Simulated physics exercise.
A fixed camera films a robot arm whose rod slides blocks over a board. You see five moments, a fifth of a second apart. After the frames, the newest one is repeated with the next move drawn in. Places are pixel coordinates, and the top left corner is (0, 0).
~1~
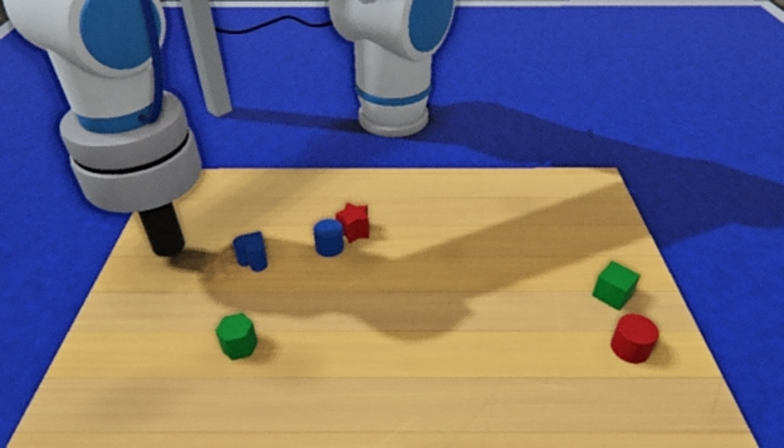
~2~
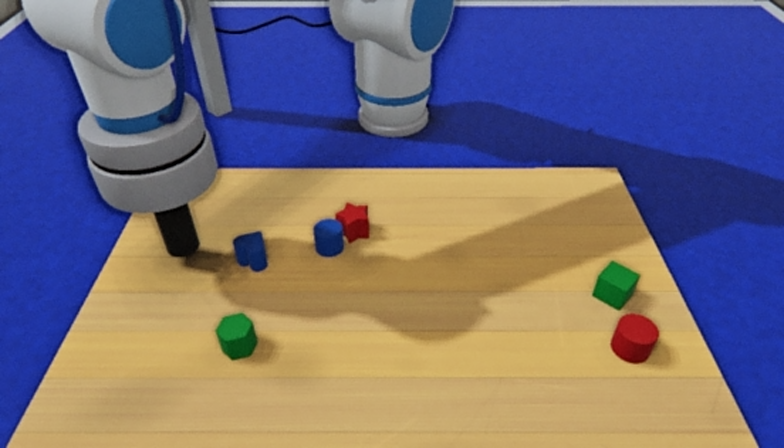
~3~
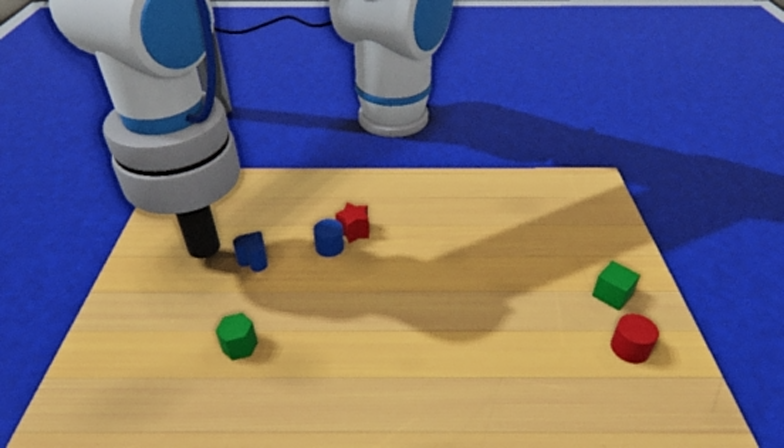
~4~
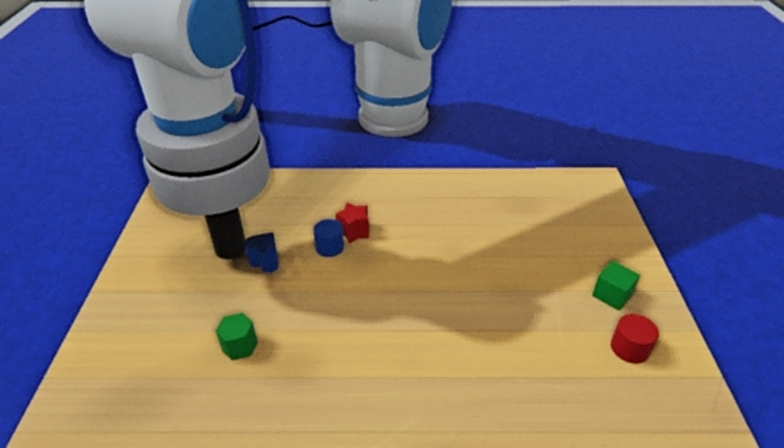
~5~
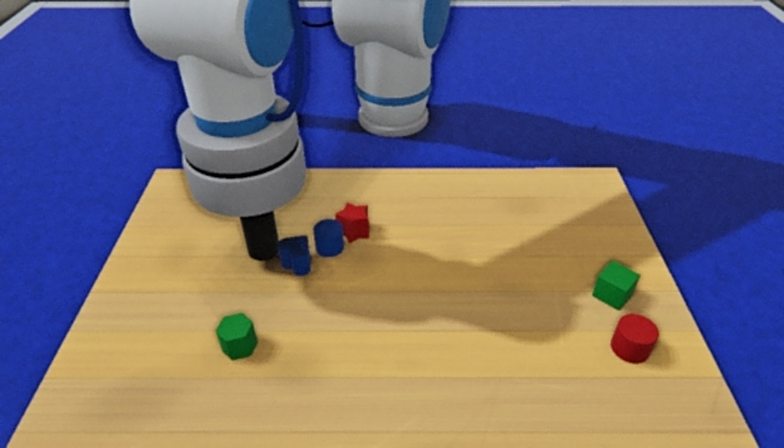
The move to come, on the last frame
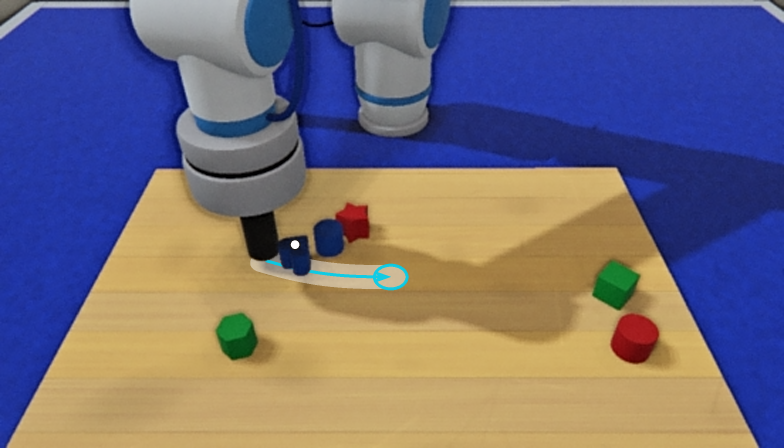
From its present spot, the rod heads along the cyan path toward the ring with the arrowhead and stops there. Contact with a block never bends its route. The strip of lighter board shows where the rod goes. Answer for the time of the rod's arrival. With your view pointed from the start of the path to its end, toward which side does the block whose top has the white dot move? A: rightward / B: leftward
I choose B.
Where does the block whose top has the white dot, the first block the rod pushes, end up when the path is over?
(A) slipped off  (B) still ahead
B - still ahead.
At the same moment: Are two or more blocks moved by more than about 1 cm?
No - that is not the case.
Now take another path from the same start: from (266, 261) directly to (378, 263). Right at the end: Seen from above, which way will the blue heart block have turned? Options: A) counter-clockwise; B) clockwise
B (clockwise)
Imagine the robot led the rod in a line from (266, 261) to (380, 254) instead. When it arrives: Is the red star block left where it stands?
No, that is not how it ends up.
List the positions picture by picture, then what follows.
The first picture shows tip of the rod at (169, 246), middles of tops, blue heart block at (250, 241), blue circle at (328, 228).
The second picture shows rod at (184, 247), nothing pushed.
The third picture shows rod at (204, 248), nothing pushed.
The fourth picture shows rod at (231, 249), blue heart block at (262, 242).
The fifth picture shows rod at (264, 250), blue heart block at (295, 245), blue circle at (328, 228).
The line goes from (266, 261) via (305, 270) and (347, 276), ending at (391, 277); the dot is on the blue heart block.
The first path, step by step. One third of the way, rod at (304, 260); blue heart block at (337, 251), turned 15° anticlockwise.
Two thirds of the way, rod at (347, 265); blue heart block at (380, 251), turned 45° anticlockwise.
At the end, rod at (391, 266); blue heart block at (415, 243), turned 95° anticlockwise; blue circle unmoved.
